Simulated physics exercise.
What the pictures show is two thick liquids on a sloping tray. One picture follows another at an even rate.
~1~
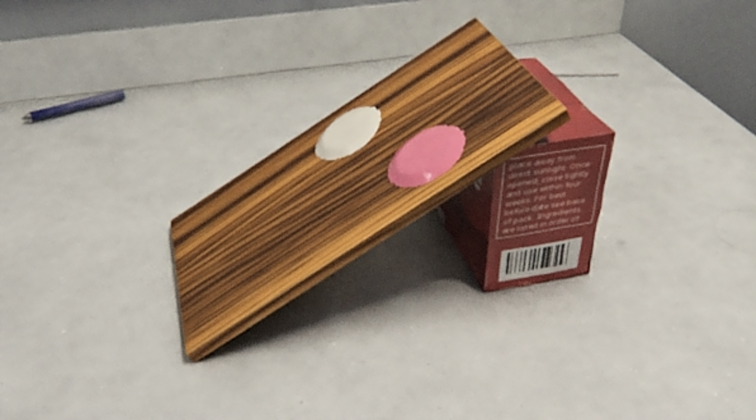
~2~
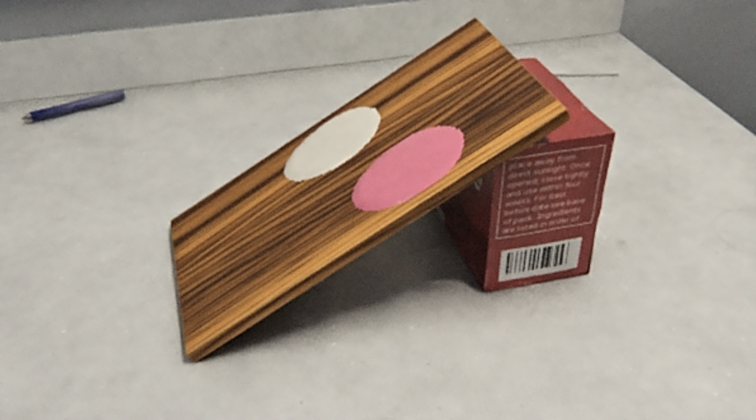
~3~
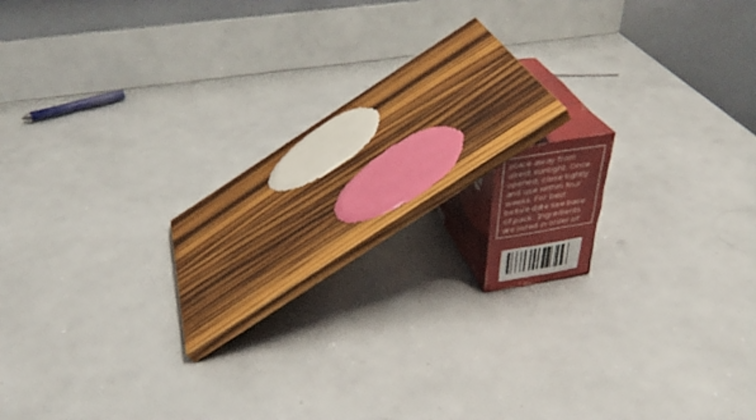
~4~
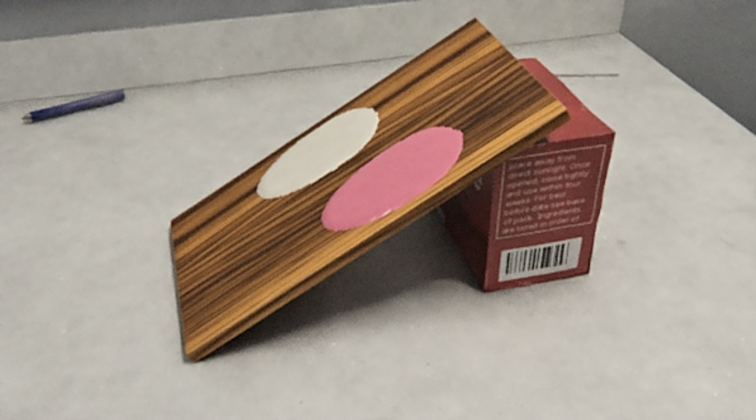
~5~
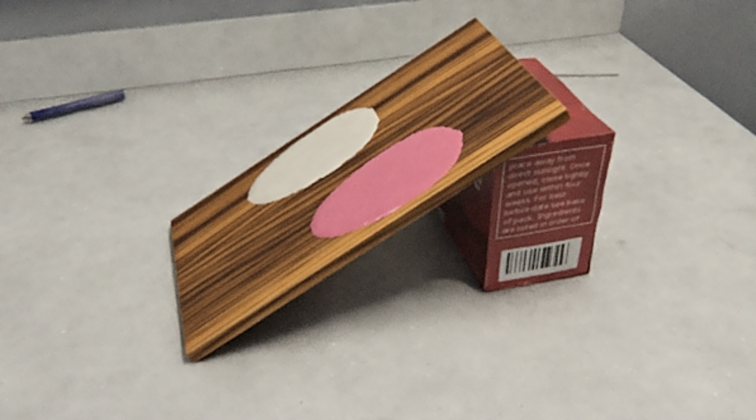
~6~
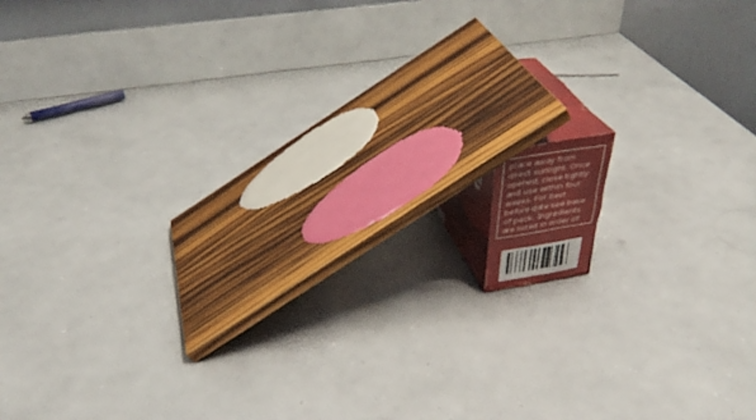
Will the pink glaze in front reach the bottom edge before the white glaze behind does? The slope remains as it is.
No.
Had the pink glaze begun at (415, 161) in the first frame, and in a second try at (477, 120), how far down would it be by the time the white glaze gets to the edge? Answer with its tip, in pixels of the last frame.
One: (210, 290). Two: (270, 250).
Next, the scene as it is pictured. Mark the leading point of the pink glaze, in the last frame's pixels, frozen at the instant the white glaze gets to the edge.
The tip is near (231, 281) in the last view.
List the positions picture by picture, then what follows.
In the first frame, tip of the pink glaze half way down; tip of the white glaze (328, 145) half way down.
In the second frame, tip of the pink glaze (362, 195) half way down; tip of the white glaze three quarters of the way down.
In the third frame, tip of the pink glaze half way down; tip of the white glaze (280, 176) three quarters of the way down.
In the fourth frame, tip of the pink glaze (331, 216) half way down; tip of the white glaze three quarters of the way down.
In the fifth frame, tip of the pink glaze half way down; tip of the white glaze (257, 192) three quarters of the way down.
In the sixth frame, tip of the pink glaze (313, 228) three quarters of the way down; tip of the white glaze three quarters of the way down.
Shortly, the pink glaze is three quarters of the way down; the white glaze is close to the edge.
At the finish, the pink glaze is close to the edge; the white glaze is at the low edge.
